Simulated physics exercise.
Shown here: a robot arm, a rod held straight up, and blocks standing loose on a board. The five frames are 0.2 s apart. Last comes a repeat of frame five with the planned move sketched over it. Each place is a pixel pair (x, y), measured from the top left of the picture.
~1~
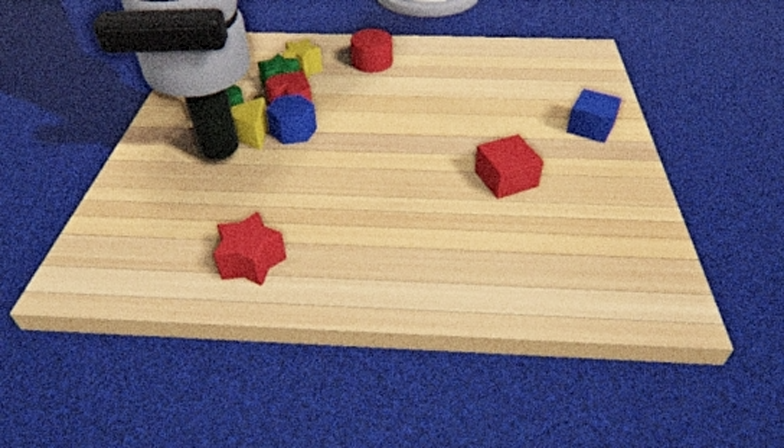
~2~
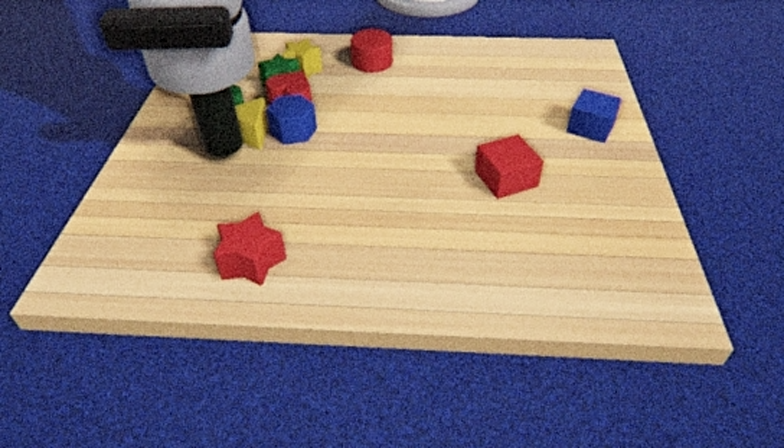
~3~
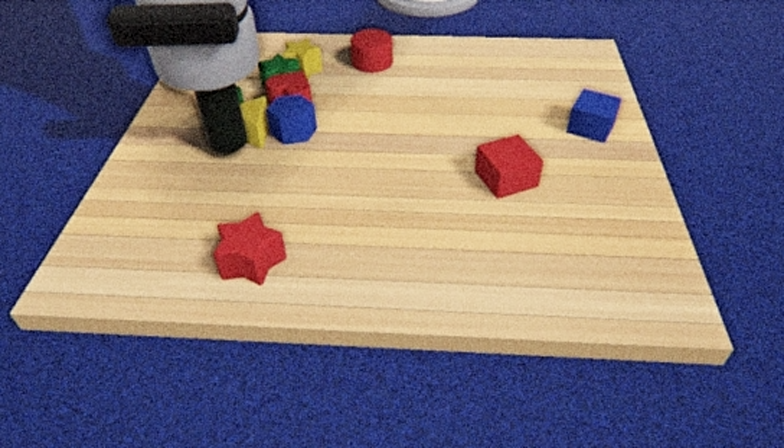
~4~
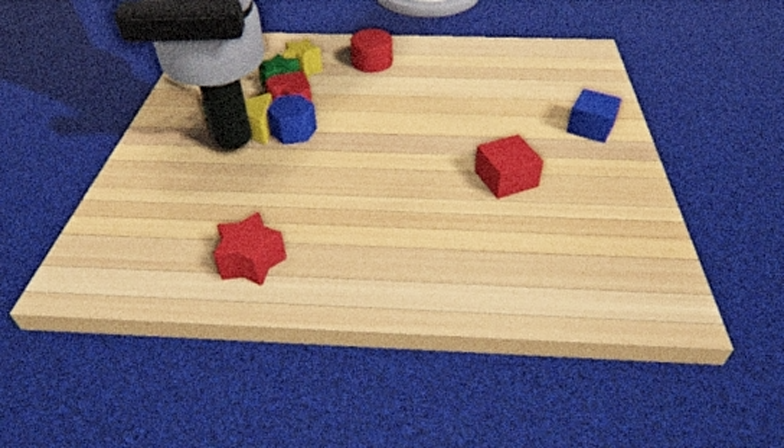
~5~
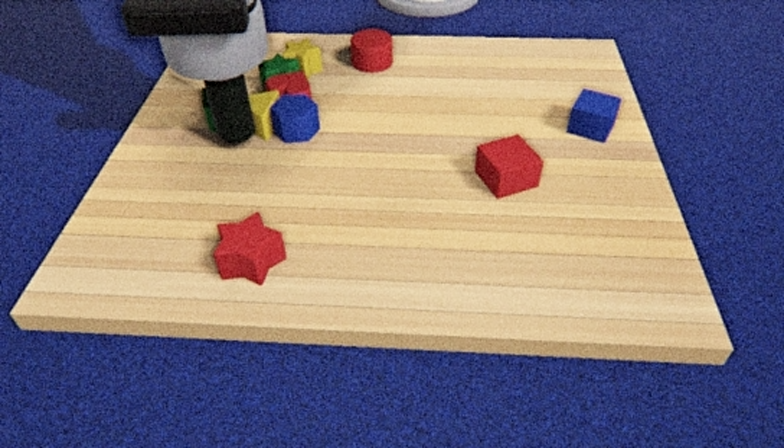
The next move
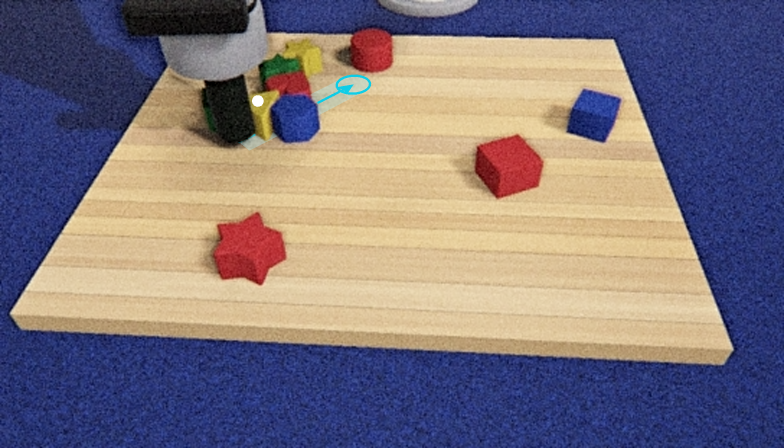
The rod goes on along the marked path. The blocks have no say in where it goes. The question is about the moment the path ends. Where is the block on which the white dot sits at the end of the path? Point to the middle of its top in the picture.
At roughly (350, 45).
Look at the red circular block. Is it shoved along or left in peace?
Once the path is done, it is somewhere new.
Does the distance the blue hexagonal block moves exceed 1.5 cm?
Answer: Yes.
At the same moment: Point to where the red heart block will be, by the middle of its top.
Its top centre is at about (347, 29).
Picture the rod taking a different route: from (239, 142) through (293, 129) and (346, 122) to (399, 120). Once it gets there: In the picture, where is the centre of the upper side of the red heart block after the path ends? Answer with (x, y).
Somewhere near (315, 63).
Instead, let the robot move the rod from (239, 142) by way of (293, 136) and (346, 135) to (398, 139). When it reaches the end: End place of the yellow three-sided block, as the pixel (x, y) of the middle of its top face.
At roughly (296, 91).
Drawn move, from (239, 142) directly to (353, 85); the dot is on the yellow three-sided block.
On the path given first. One third of the way, rod (281, 113); yellow three-sided block (299, 81); red heart block (319, 64); blue hexagonal block (322, 101), turned 70° clockwise.
Two thirds of the way, rod (318, 94); yellow three-sided block (332, 63), turned 20° anticlockwise; red heart block (343, 46), turned 20° anticlockwise; blue hexagonal block (325, 100), turned 80° clockwise; red circular block (376, 36).
At the end, rod (353, 76); yellow three-sided block (350, 45), turned 60° anticlockwise; red heart block (347, 29), turned 20° anticlockwise; blue hexagonal block (325, 100), turned 80° clockwise; red circular block (388, 27).
